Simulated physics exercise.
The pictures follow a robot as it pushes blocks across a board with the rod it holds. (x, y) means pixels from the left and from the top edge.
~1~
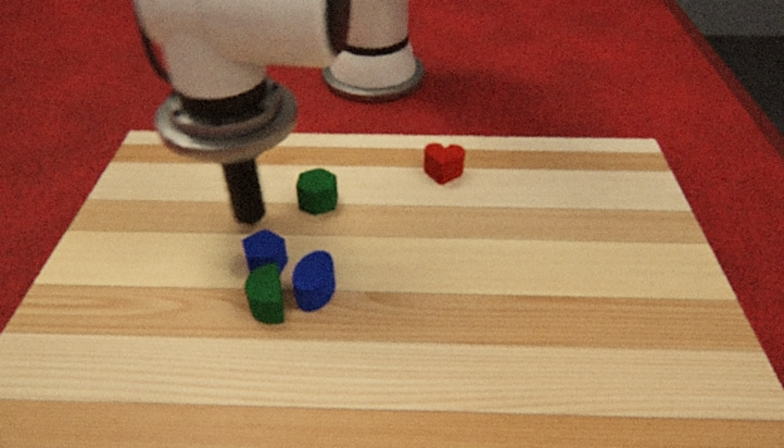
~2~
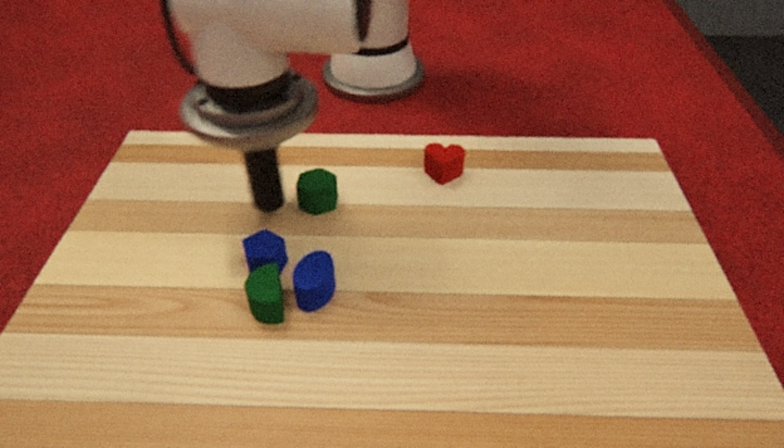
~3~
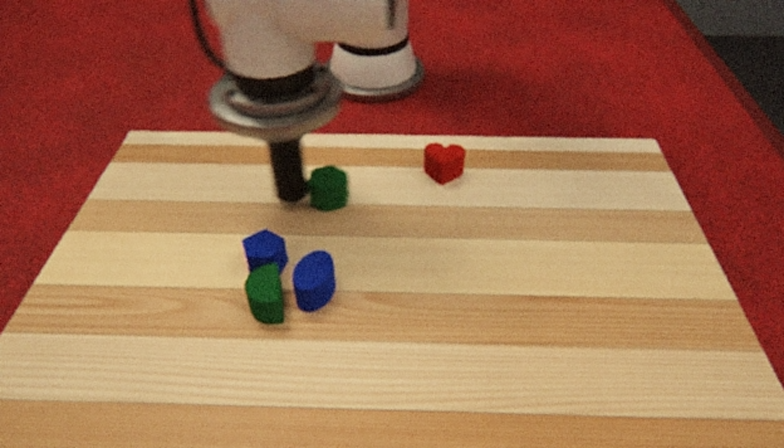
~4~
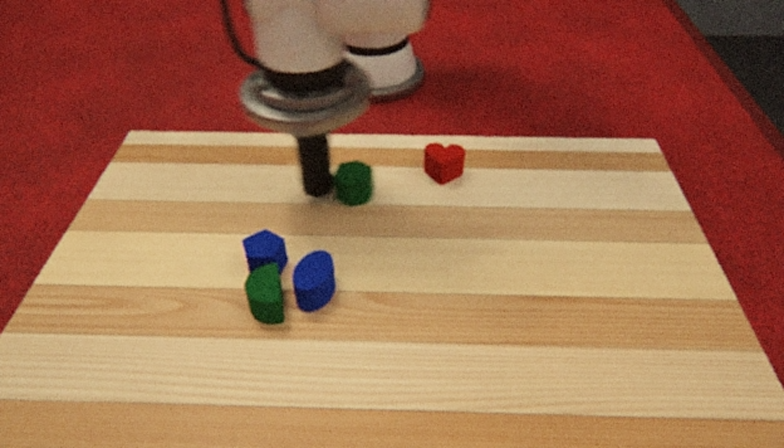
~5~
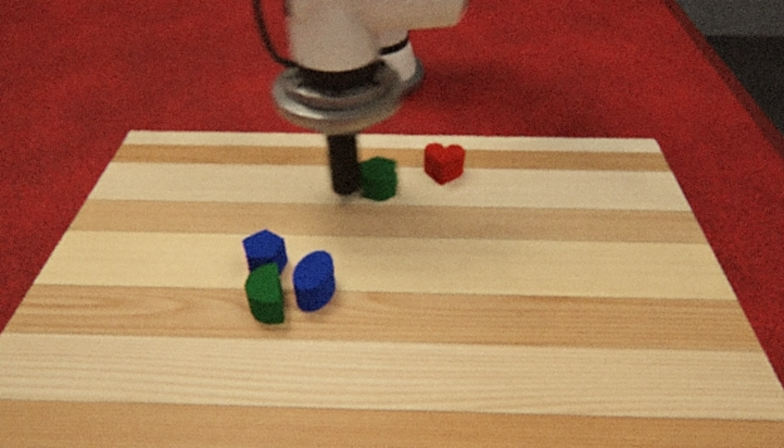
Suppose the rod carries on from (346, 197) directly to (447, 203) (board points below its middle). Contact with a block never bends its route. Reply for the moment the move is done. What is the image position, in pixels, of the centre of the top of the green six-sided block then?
Around (418, 157).
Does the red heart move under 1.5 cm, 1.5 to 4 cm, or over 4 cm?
It goes under 1.5 cm.
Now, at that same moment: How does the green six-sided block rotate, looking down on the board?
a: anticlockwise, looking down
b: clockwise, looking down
That would be a.
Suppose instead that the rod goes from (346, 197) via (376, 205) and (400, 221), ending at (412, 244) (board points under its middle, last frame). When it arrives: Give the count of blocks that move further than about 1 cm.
It moves one block.
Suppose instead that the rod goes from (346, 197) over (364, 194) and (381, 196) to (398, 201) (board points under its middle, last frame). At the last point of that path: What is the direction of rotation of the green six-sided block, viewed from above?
Bird's-eye view: Counterclockwise.
What follows on the original path. One third of the way, rod at (380, 187); green six-sided block at (404, 162), turned 40° anticlockwise.
Two thirds of the way, rod at (414, 189); green six-sided block at (418, 158), turned 75° anticlockwise; red heart at (447, 149), turned 15° clockwise.
At the end, rod at (448, 191); green six-sided block at (418, 157), turned 75° anticlockwise; red heart at (448, 149), turned 15° clockwise.
